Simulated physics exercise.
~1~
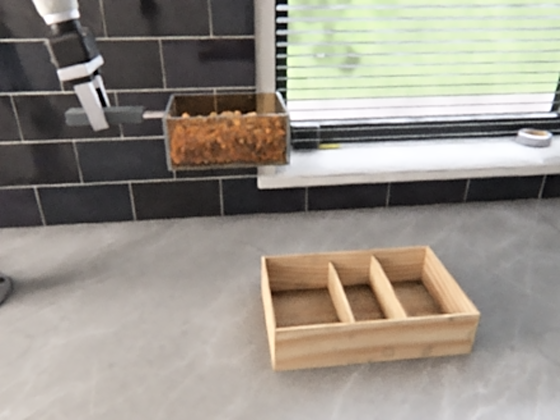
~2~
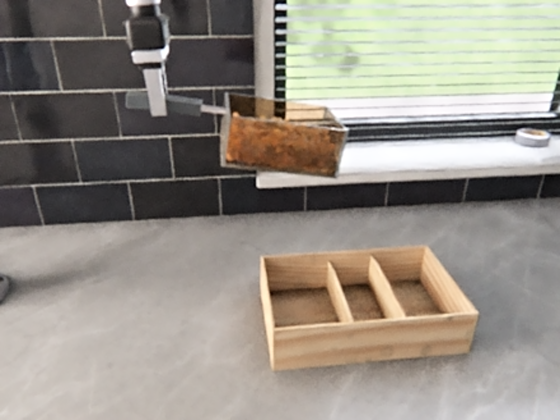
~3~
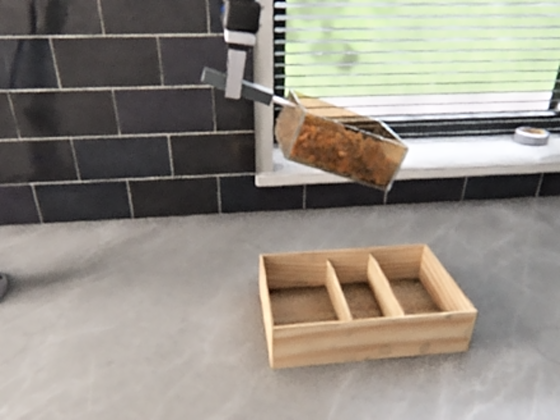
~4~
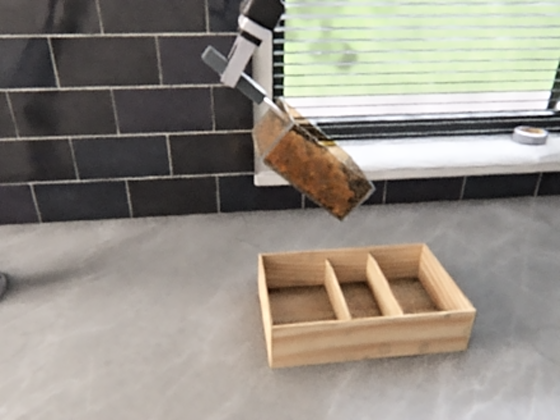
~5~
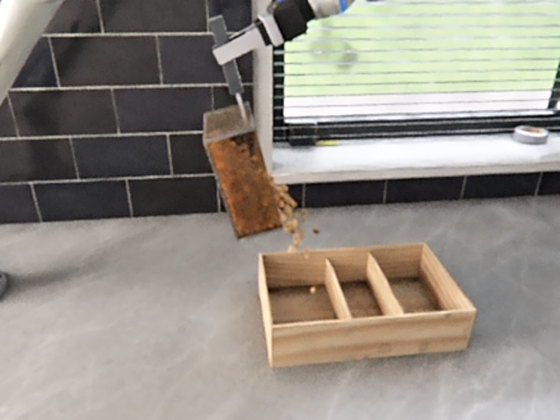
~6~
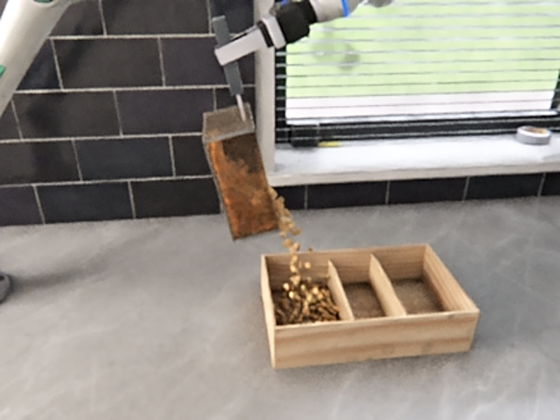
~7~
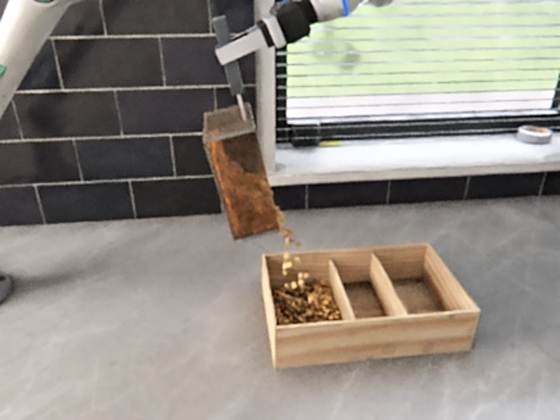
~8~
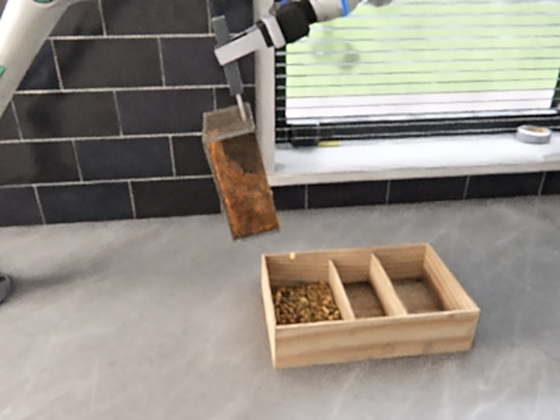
A robot arm holds an open box full of small dried chickpeas above a grey worktop, in front of dark tiles and a window. The arm carries the box to the right, starting to tip it forward as it nears a wooden crate split into three parts. It then swings the box back left, tilting it steeply until the first chickpeas spill over the lip. A stream pours into the crate's left part and forms a heap there. The flow thins and stops, leaving the box steeply tilted and the other two parts empty.
